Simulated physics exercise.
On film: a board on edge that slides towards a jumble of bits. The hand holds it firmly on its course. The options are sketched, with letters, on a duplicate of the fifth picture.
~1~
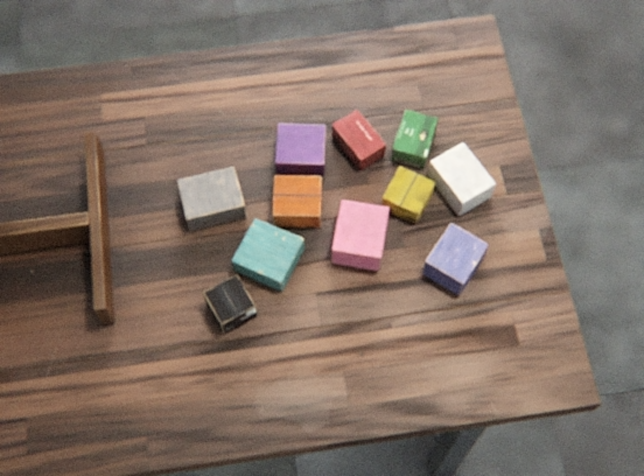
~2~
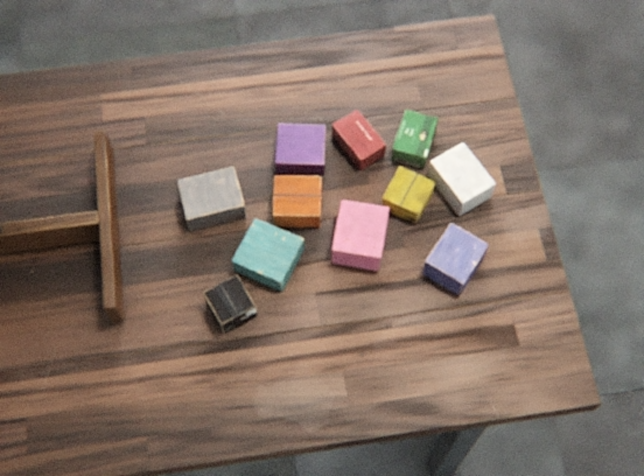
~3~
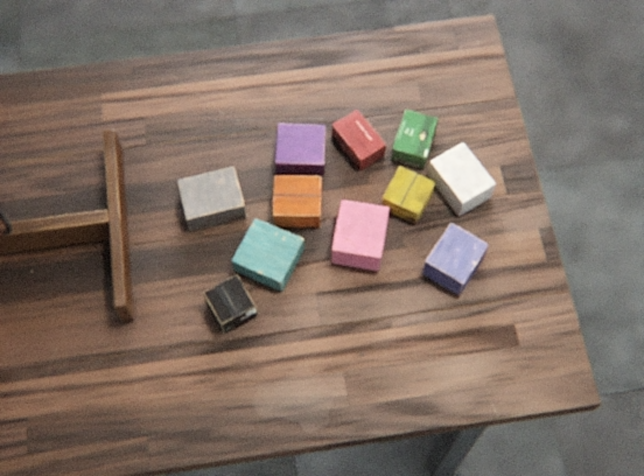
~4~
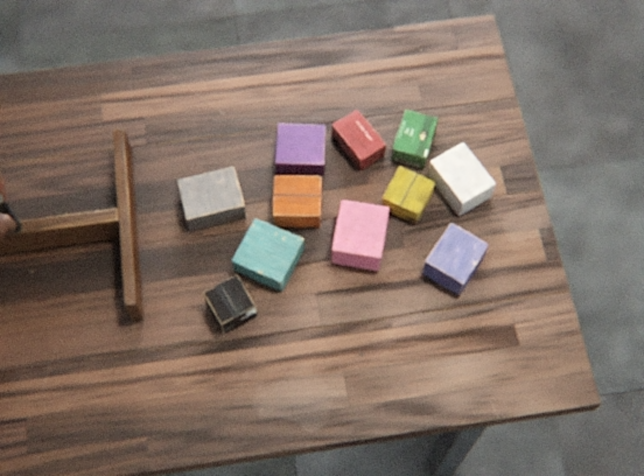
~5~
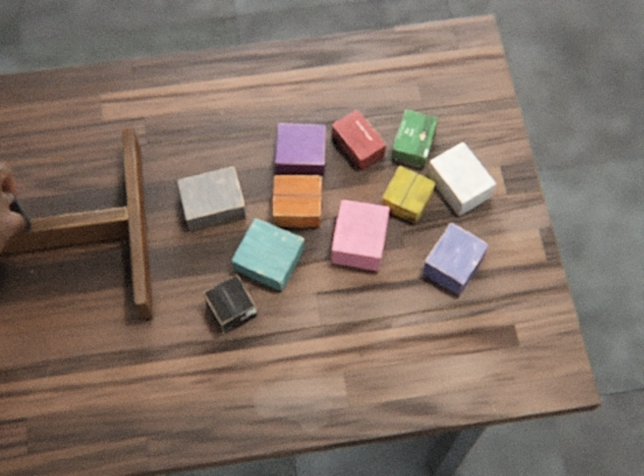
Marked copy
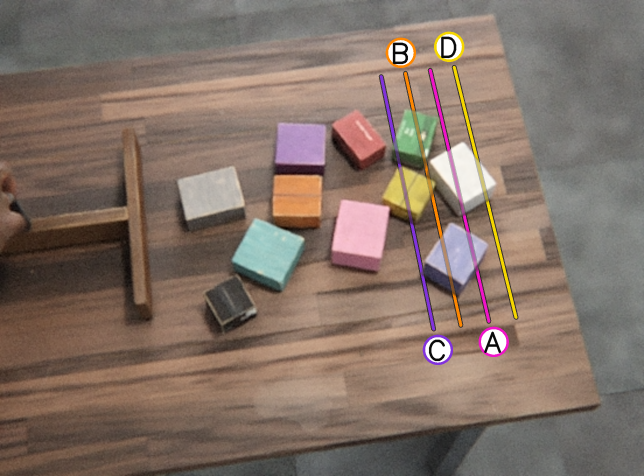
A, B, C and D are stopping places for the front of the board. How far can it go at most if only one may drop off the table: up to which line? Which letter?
At C, and not beyond.
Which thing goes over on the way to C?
The white block.
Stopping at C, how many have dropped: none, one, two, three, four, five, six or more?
By then, one.
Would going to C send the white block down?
Yes.
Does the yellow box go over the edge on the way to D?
By then, yes.
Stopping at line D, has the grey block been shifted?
Yes.
On the marked copy, A at (458, 188); B at (431, 192); C at (406, 195); D at (483, 185).
With C. Early on, board (233, 199); black box (269, 309); pink block (366, 238).
Further on, board (330, 186); white block (497, 169); yellow box (460, 185).
At the end, board (403, 176); white block over the edge; yellow box (528, 172); one fallen.
As for the rest, A drops three; B drops two; D drops six.
